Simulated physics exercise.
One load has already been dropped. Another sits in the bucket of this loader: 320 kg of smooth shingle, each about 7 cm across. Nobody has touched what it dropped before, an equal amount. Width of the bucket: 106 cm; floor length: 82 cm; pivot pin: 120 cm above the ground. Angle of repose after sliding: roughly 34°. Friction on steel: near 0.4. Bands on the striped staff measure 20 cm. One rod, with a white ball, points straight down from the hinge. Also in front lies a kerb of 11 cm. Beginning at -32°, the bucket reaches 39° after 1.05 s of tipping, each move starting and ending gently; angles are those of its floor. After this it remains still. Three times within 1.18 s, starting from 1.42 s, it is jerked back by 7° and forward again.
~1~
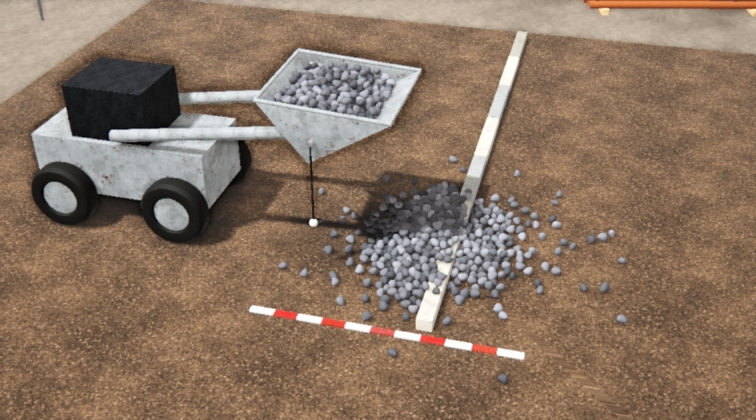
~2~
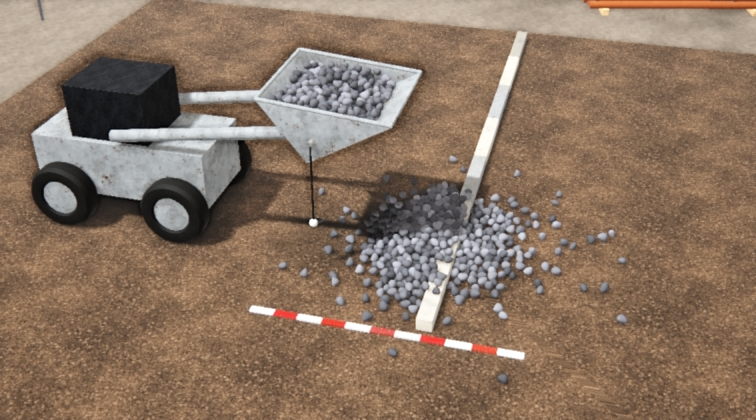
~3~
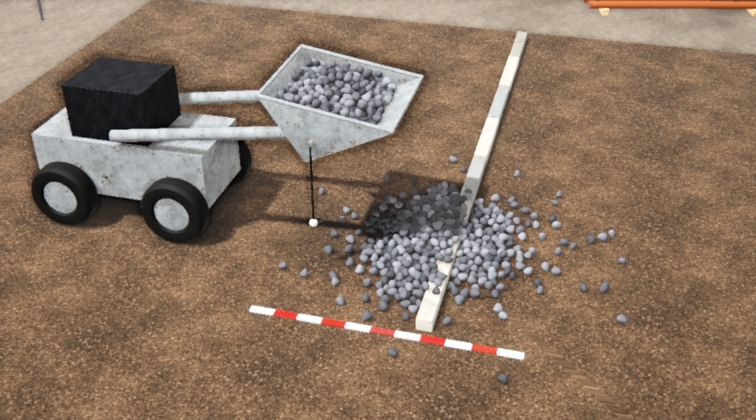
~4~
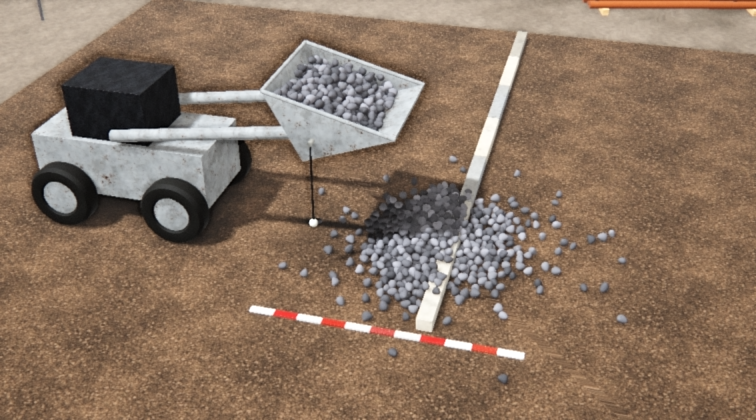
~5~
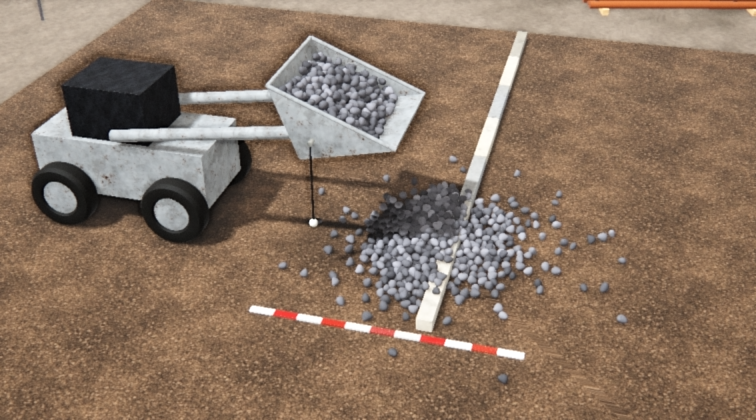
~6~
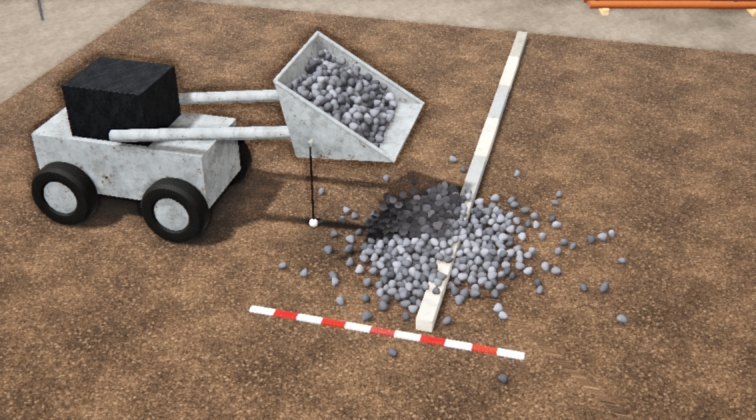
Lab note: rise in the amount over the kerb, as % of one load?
Approximately 36 %.
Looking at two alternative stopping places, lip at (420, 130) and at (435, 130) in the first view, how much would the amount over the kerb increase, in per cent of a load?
The first would add some 65 per cent and the second some 85 per cent.
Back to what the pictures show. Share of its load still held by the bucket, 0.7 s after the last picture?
Held: Around 50 % of the load.
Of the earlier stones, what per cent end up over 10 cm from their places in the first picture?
Roughly 20 percent.
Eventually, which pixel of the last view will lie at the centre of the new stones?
The middle lies near (429, 232) in the last picture.
Then, 0.4 s after the last picture the floor is at 28°; in per cent of one load, 99 in the bucket, 74 on this side of the kerb, 27 over the kerb; the foremost stones are at (601, 262).
Then, 0.7 s after the last picture the floor is at 39°; in per cent of one load, 52 in the bucket, 121 on this side of the kerb, 27 over the kerb; the foremost stones are at (601, 262).
Then, 2.6 s after the last picture the floor is at 39°; in per cent of one load, 0 in the bucket, 137 on this side of the kerb, 63 over the kerb; the foremost stones are at (606, 275).
Then, 5.1 s after the last picture the floor is at 39°; in per cent of one load, 0 in the bucket, 137 on this side of the kerb, 63 over the kerb; the foremost stones are at (606, 275). Net gain over the kerb, 36.
